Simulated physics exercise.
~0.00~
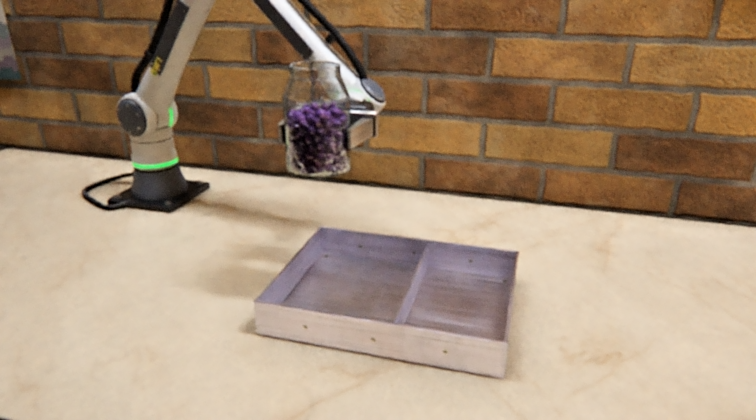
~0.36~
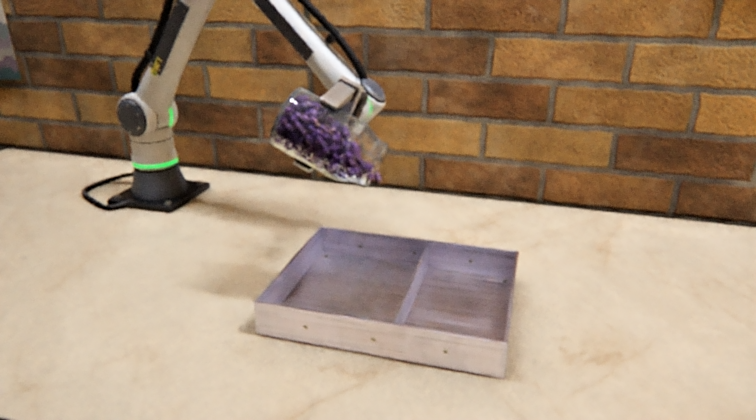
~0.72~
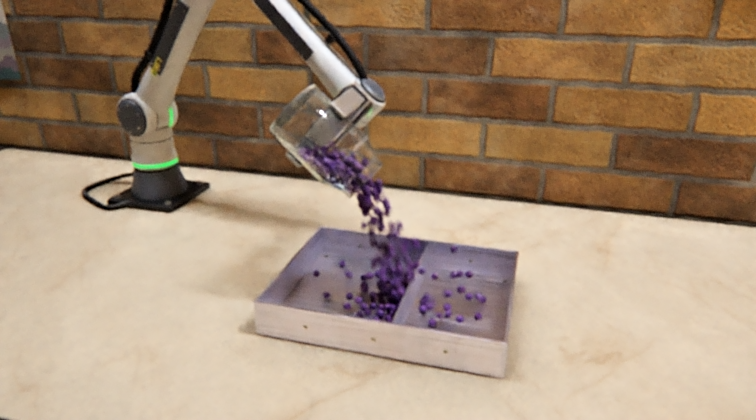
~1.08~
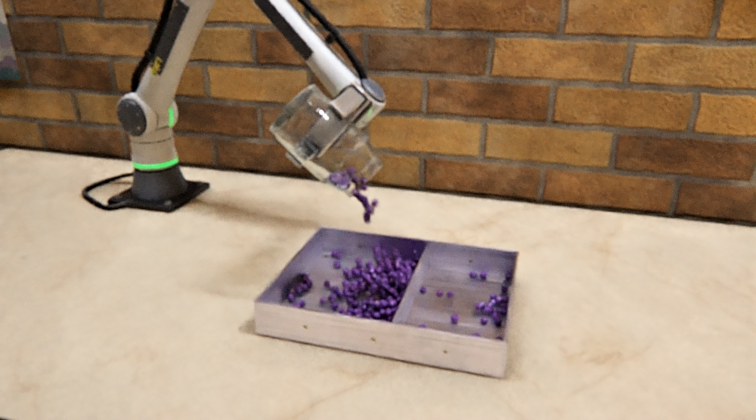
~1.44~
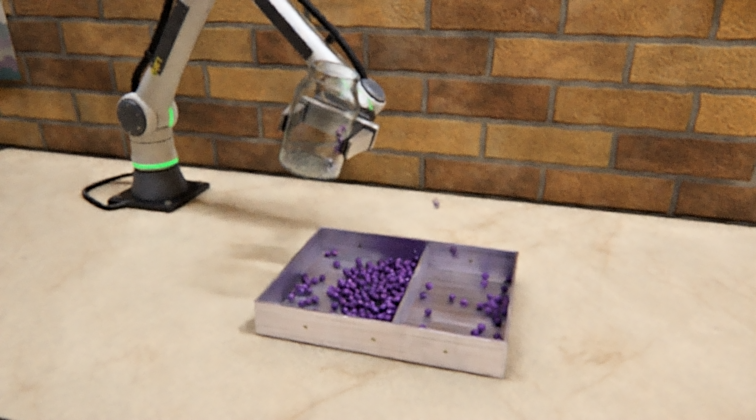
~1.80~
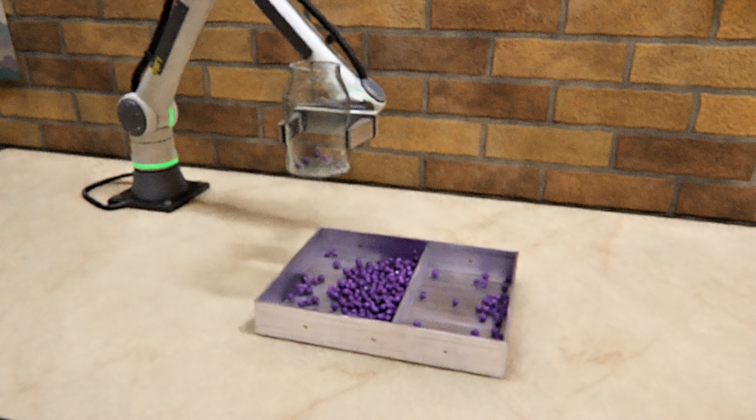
A pale robot arm with a green glowing ring at its base holds a clear jar filled with purple beads above a cream tabletop, in front of a brick wall, seen from slightly above. Below sits a shallow greyish-lilac tray split in two by a cross wall. The gripper tips the jar over to the right, and the beads pour down in a stream, scattering on both sides of the divider. As the flow thins to a trickle, the arm turns the jar back upright. Most beads lie heaped in the left compartment, some are scattered in the right one, and a few remain in the jar.
